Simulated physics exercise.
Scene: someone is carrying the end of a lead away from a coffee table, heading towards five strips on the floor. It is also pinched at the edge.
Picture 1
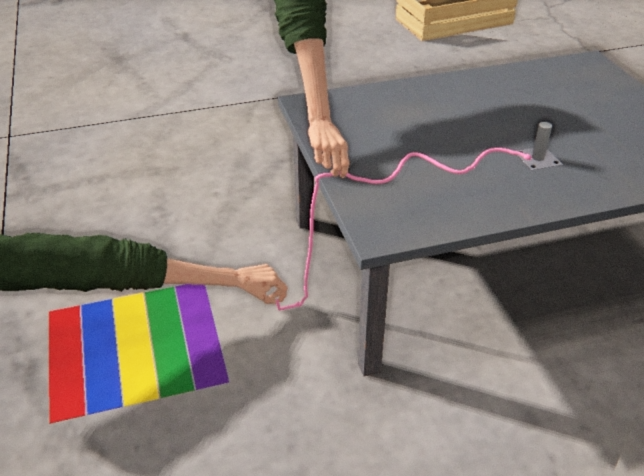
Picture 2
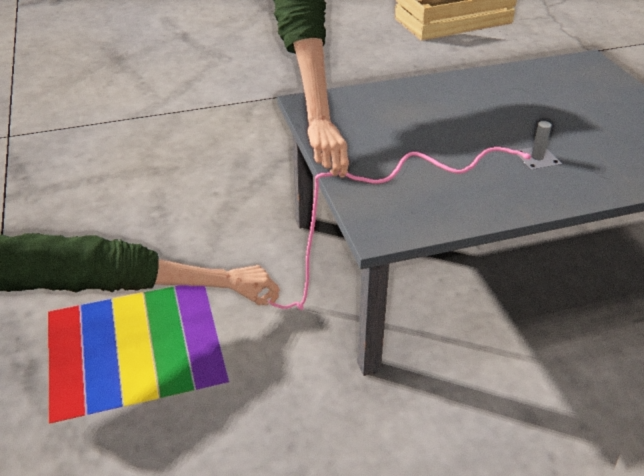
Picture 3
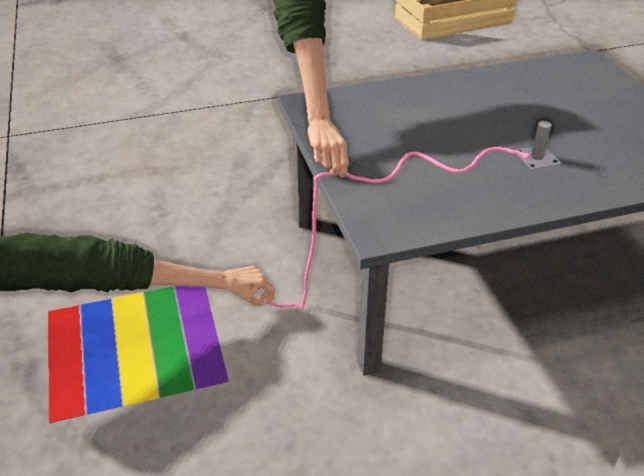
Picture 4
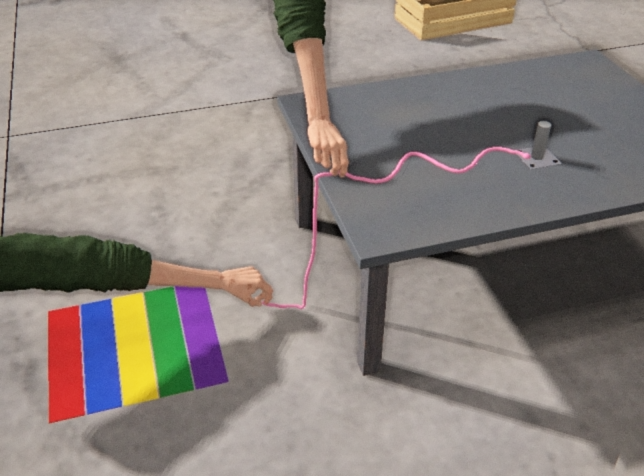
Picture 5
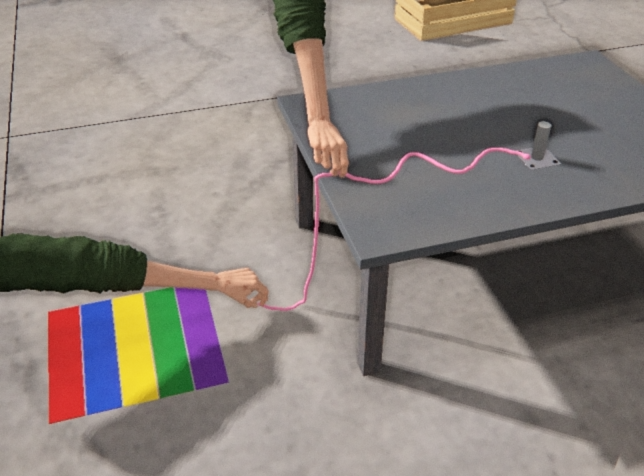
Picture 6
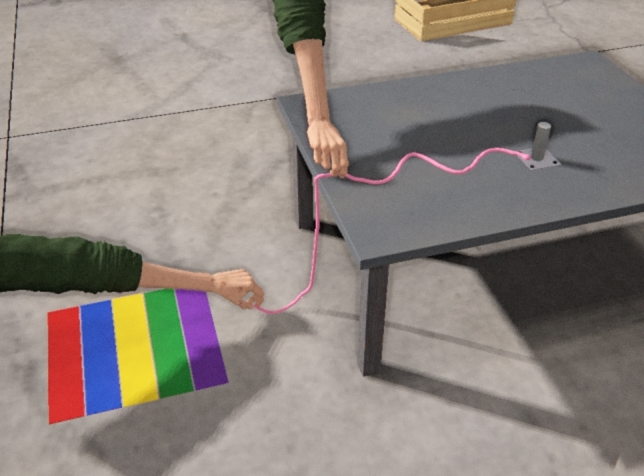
Hand drawing the end of a pink cord slightly left beside coloured floor strips, while another hand pins it at a grey table's edge.
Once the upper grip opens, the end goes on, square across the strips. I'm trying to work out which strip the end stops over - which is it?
It stops over the blue one.
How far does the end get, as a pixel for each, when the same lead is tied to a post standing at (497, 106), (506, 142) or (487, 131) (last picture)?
Try by try, around (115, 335), (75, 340) and (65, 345).
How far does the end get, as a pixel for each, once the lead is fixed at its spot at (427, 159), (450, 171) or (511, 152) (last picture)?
Going through the tries, I'd expect close to (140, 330), (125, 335) and lastly (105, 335).
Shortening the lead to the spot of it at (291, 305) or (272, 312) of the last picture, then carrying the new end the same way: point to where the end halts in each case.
First try near (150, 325), second near (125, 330).
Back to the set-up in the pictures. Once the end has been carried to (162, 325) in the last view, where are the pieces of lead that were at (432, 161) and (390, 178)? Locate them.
(404, 169) for the first, (332, 178) for the second.
Early on, end near (162, 325); over green.
Midway, end near (121, 333); over yellow.
At the end of the slack, end near (96, 338); over blue. Over blue.
